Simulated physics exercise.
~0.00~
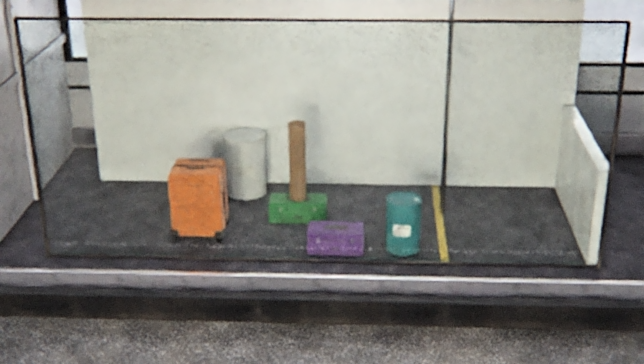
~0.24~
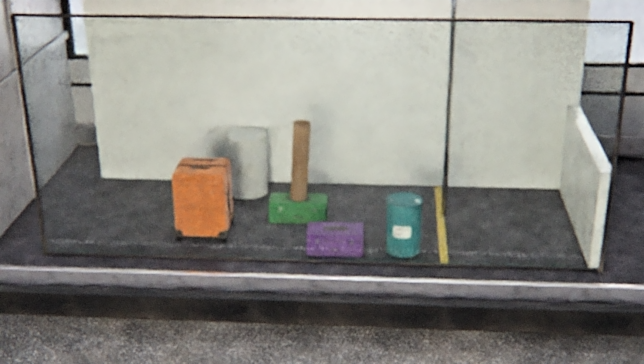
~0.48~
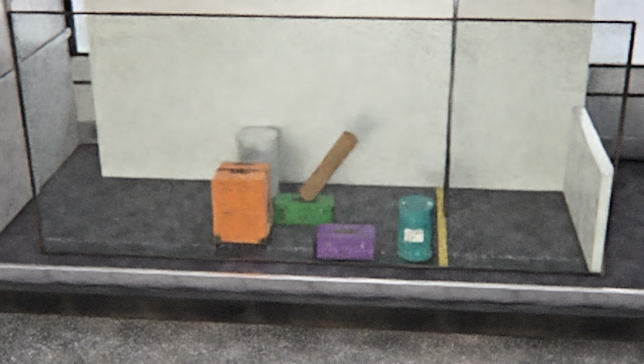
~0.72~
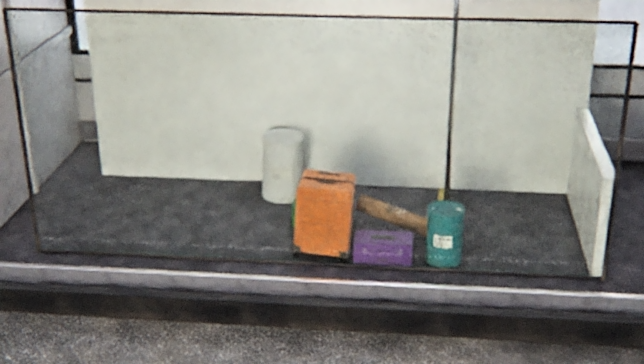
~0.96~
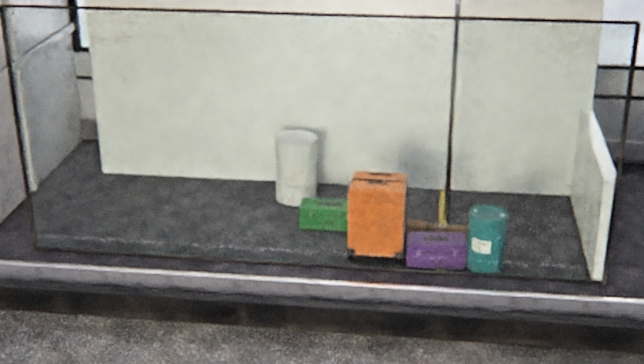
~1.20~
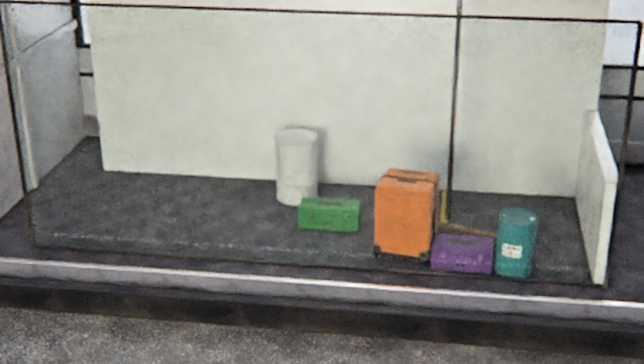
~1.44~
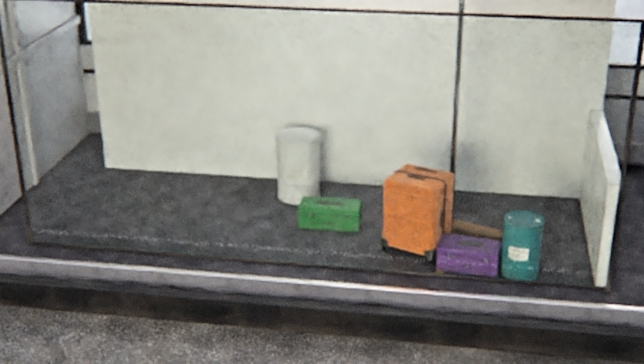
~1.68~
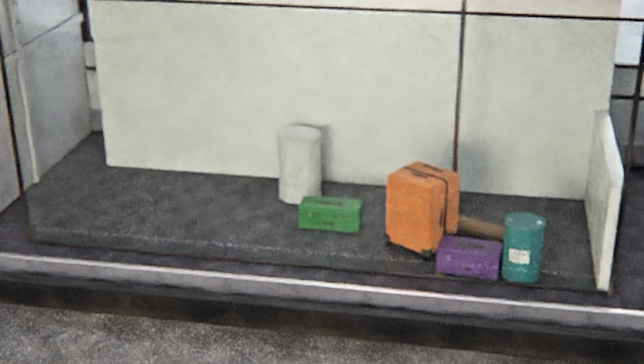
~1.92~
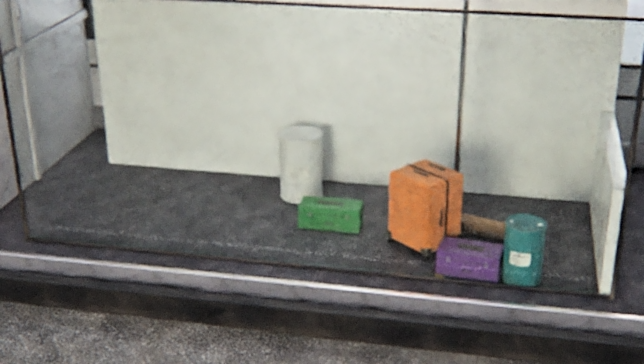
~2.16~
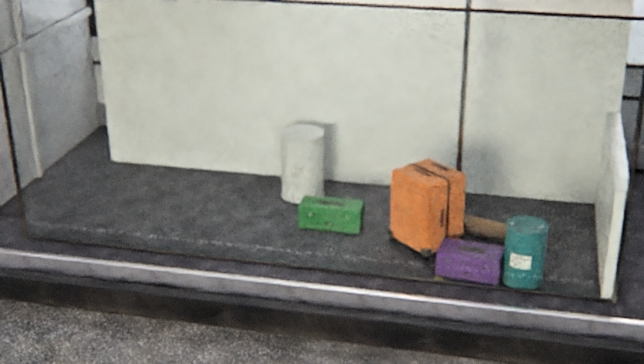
In this clip, an orange wheeled case, purple toolbox and teal drum slide right across a dark bay as a brown roll topples off a green toolbox; the roll ends lying past the yellow line, while the green toolbox and white drum stop short of it.
